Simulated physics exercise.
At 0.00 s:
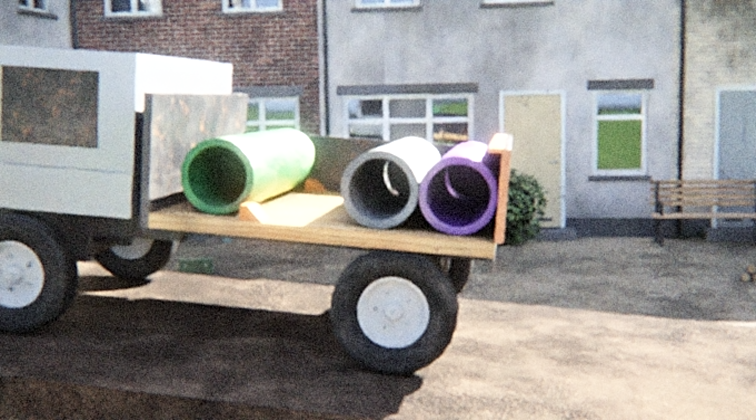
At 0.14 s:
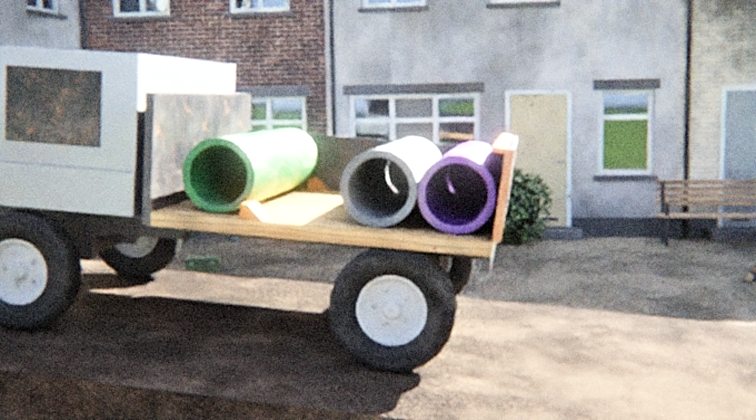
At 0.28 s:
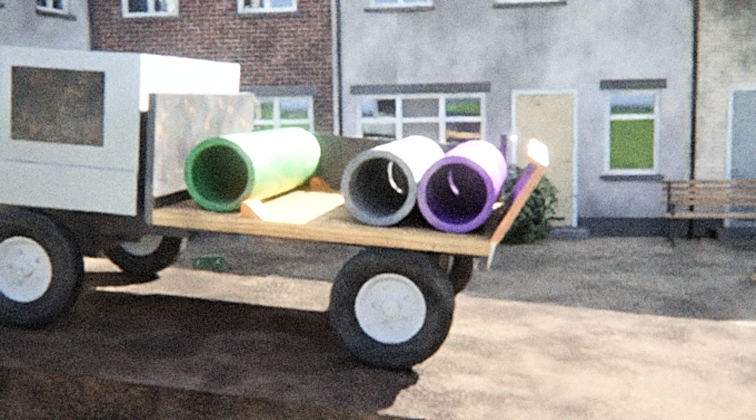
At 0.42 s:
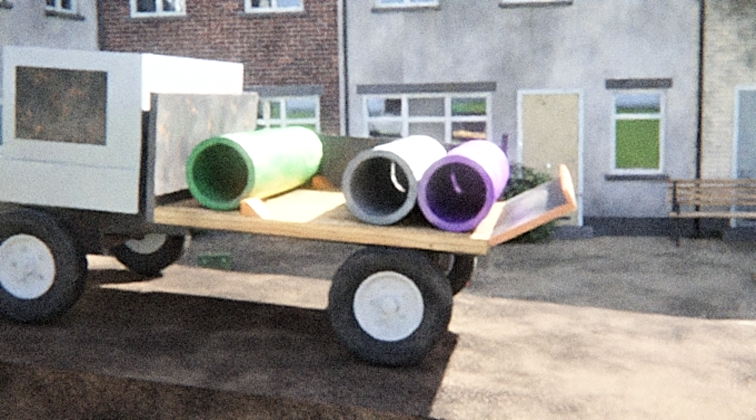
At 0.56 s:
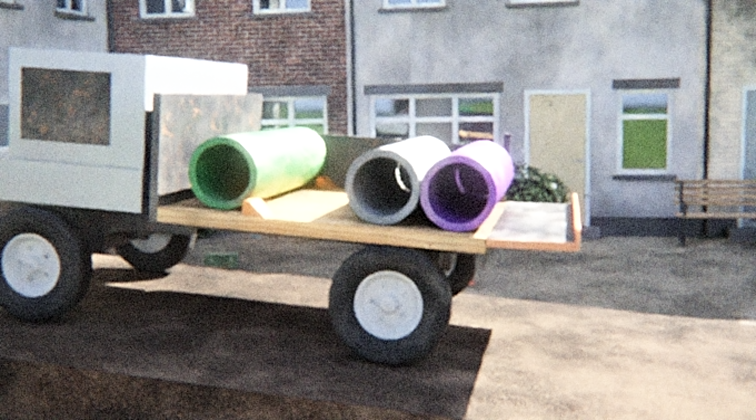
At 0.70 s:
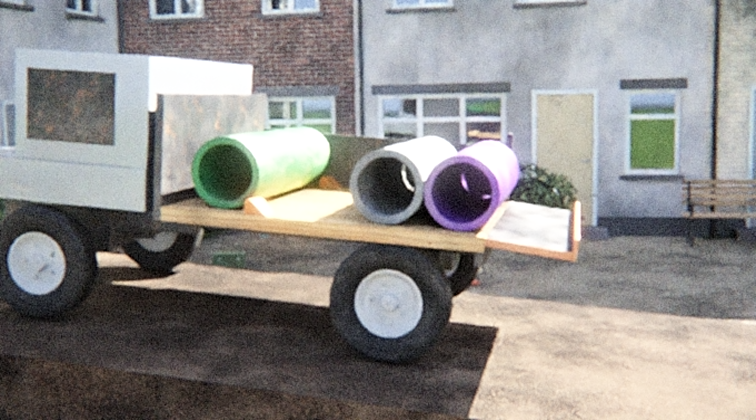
The wooden tailgate of a white pick-up stands nearly upright beside a purple pipe, then tips outward to the right and swings down until it slopes slightly below the bed. Behind it, the green, grey and purple pipes barely shift, the grey and purple ones edging slightly right.
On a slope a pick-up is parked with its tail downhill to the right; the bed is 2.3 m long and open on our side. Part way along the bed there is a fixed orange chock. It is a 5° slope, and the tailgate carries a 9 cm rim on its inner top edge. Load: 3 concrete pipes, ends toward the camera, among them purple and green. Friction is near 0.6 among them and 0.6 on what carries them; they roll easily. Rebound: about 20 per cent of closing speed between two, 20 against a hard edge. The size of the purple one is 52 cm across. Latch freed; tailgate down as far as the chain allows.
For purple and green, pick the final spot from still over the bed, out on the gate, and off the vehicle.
Purple: Out on the gate. Green: Still over the bed.
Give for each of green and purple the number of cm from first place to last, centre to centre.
Green: 0; purple: 70.
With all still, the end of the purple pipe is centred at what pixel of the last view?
I'd say somewhere close to (561, 199).
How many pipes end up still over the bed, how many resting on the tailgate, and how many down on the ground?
That gives 2, then 1, then 0.
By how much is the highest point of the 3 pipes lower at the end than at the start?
0 cm.
Then, 0.9 s in, purple is on the bed, 15 cm short of the hinge, rolling right; green is on the bed, 190 cm short of the hinge; 0 gone off the back.
Then, 1.1 s in, purple is on the bed, 10 cm short of the hinge, rolling right; still the same for green; 0 gone off the back.
Then, 1.3 s in, purple is on the bed, 5 cm short of the hinge, rolling right; still the same for green; 0 gone off the back.
Then, 1.5 s in, purple is on the gate, 10 cm past the hinge, rolling right; still the same for green; 0 gone off the back.
In the end (2.3 s), purple is on the gate, 45 cm past the hinge; green is on the bed, 190 cm short of the hinge; 0 gone off the back.
